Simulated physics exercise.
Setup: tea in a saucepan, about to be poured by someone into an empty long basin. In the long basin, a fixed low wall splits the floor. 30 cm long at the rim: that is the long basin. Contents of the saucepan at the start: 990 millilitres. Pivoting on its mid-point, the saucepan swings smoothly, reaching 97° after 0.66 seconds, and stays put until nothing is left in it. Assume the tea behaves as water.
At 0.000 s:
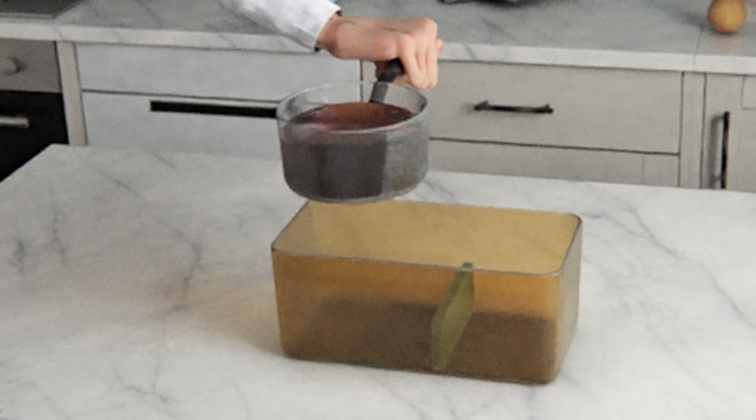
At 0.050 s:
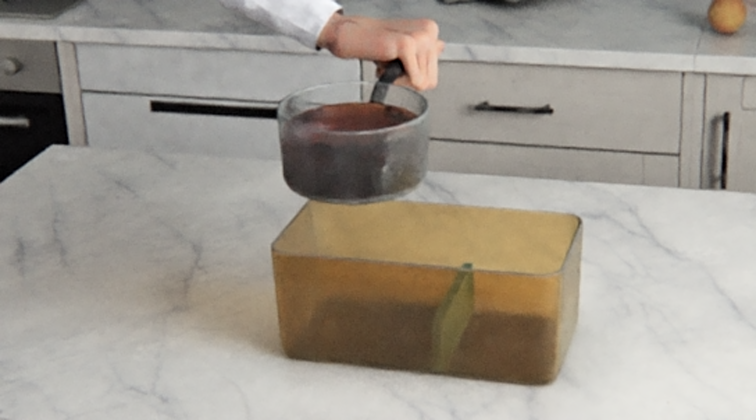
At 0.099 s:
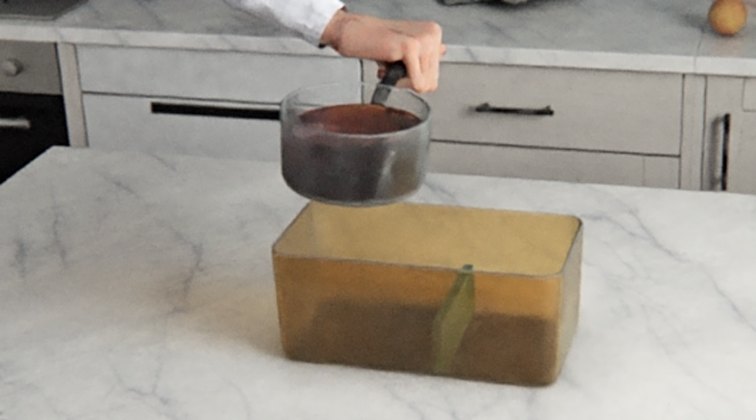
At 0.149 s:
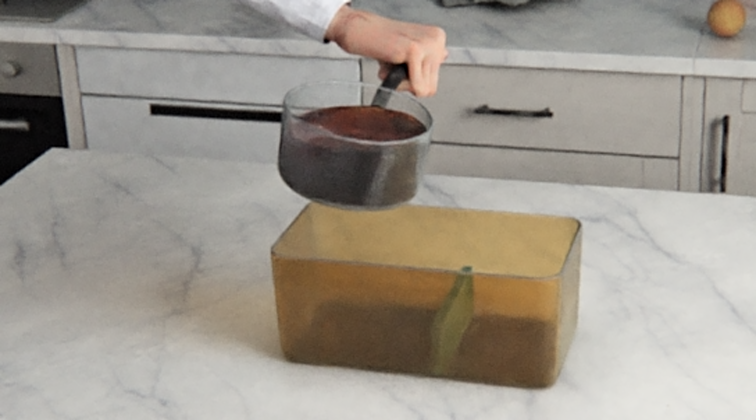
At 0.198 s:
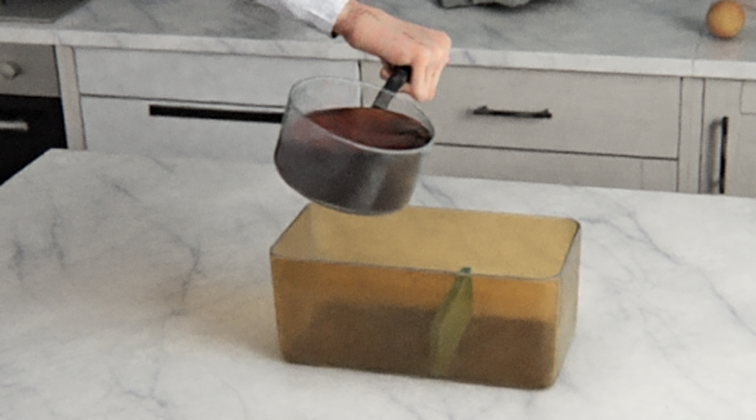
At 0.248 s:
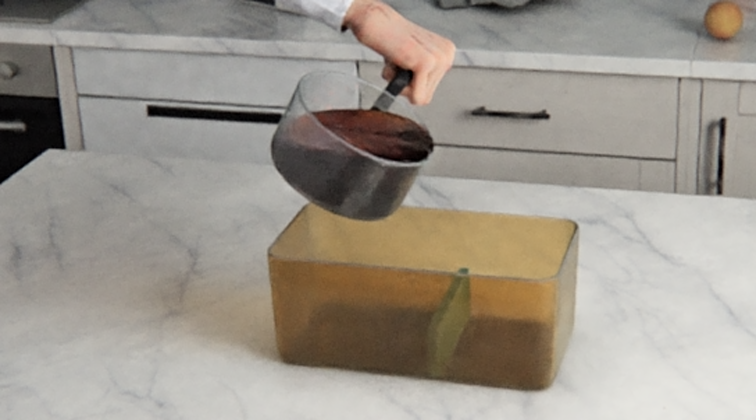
A glass saucepan of dark reddish liquid, held by a hand above a long amber basin on a marble counter, hung almost level at first, then tilted steadily down to the right.
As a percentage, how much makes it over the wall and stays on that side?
Some 56 per cent makes it over and stays.
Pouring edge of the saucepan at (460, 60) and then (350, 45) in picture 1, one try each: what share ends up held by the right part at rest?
I'd expect close to 85 per cent and then close to 5 per cent.
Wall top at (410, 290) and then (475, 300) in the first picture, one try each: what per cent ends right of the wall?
Around 90 and 35 percent, in that order.
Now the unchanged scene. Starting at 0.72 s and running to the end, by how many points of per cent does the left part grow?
That amounts to roughly 24 per cent of the whole.
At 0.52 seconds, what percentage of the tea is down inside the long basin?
I'd estimate some 34 percent of the liquid.
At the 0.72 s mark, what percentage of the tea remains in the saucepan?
Share remaining: Approx. 10 %.
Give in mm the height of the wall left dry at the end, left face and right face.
The left comes to roughly 40 mm and the right to roughly 24 mm.
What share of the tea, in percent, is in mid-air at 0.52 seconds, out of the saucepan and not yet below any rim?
Close to 28 per cent, I'd say.
Then, 0.52 s in, the tilt is 87° and 38 per cent is still to pour, 2 is left of the wall and 32 right of it.
Then, 0.72 s in, the tilt is 97° and 11 per cent is still to pour, 19 is left of the wall and 65 right of it.
Then, 0.93 s in, the tilt is 97° and 3 per cent is still to pour, 36 is left of the wall and 59 right of it.
Then, 1.16 s in, the tilt is 97° and 0 per cent is still to pour, 43 is left of the wall and 56 right of it.
Finally, 43 per cent lies left of the wall, 56 right of it and 1 outside.
